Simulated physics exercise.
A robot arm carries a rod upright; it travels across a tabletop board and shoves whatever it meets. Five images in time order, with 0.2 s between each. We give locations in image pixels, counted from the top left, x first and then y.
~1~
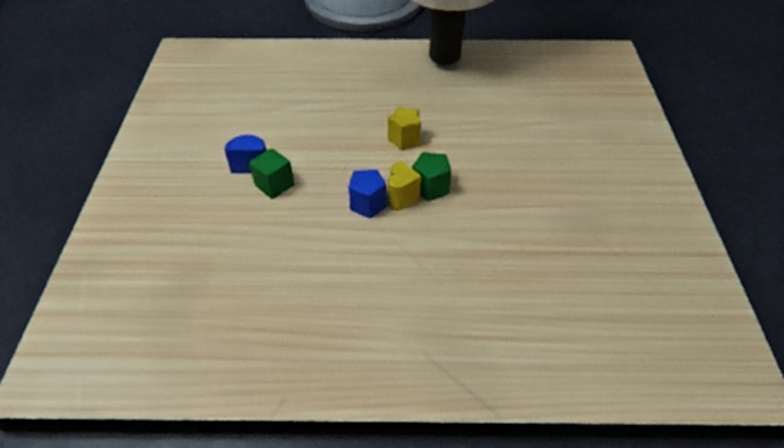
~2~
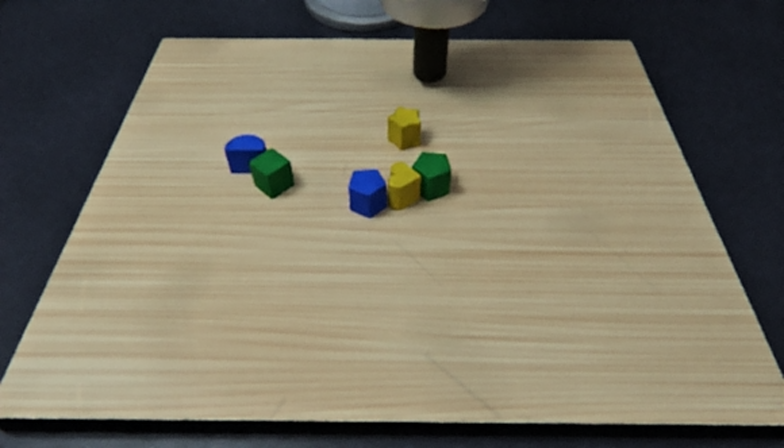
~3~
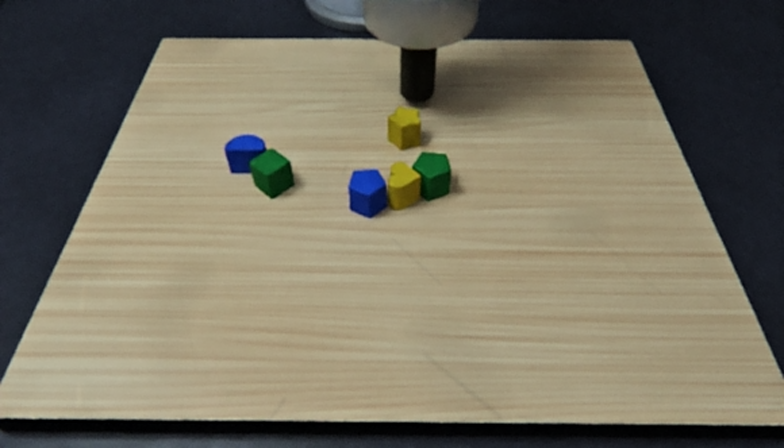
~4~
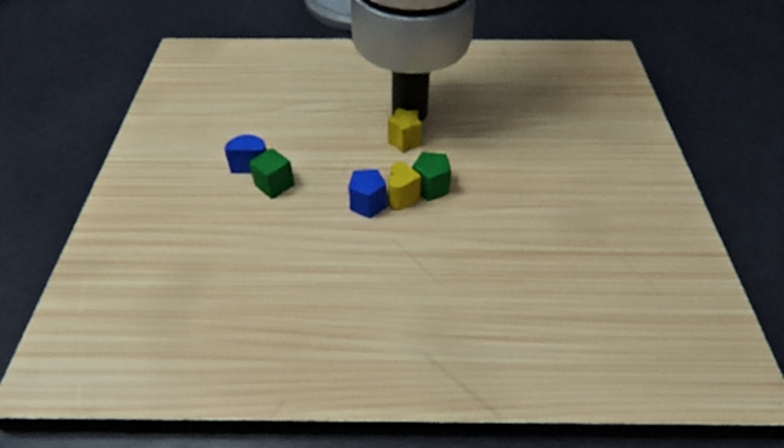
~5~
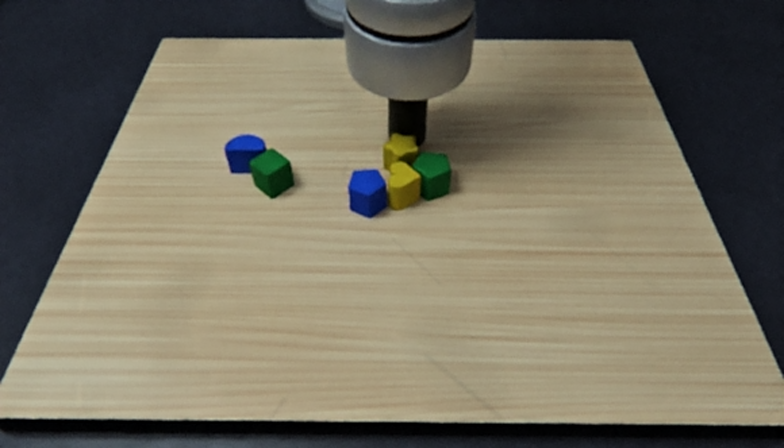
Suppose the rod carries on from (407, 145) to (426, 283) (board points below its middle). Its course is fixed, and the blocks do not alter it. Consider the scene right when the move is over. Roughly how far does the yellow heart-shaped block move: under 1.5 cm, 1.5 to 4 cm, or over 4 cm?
Travels over 4 cm.
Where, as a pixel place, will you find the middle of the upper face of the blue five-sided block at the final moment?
Pixel (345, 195).
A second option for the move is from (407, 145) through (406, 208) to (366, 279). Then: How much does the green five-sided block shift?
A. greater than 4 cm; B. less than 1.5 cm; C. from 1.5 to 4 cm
I choose C.
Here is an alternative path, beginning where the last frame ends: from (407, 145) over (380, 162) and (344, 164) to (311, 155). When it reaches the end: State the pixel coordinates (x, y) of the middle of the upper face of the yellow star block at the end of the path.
Around pixel (383, 162).
The first path, step by step. One third of the way, rod at (412, 178); blue five-sided block at (357, 189), turned 35° clockwise; yellow star block at (390, 181), turned 30° clockwise; yellow heart-shaped block at (403, 204), turned 60° anticlockwise; green five-sided block at (445, 180), turned 35° anticlockwise.
Two thirds of the way, rod at (418, 224); blue five-sided block at (347, 195), turned 65° clockwise; yellow star block at (380, 205), turned 80° clockwise; yellow heart-shaped block at (399, 231), turned 100° anticlockwise; green five-sided block at (457, 192), turned 100° anticlockwise.
At the end, rod at (426, 276); blue five-sided block at (347, 195), turned 65° clockwise; yellow star block at (380, 206), turned 80° clockwise; yellow heart-shaped block at (387, 255), turned 60° anticlockwise; green five-sided block at (457, 192), turned 100° anticlockwise.
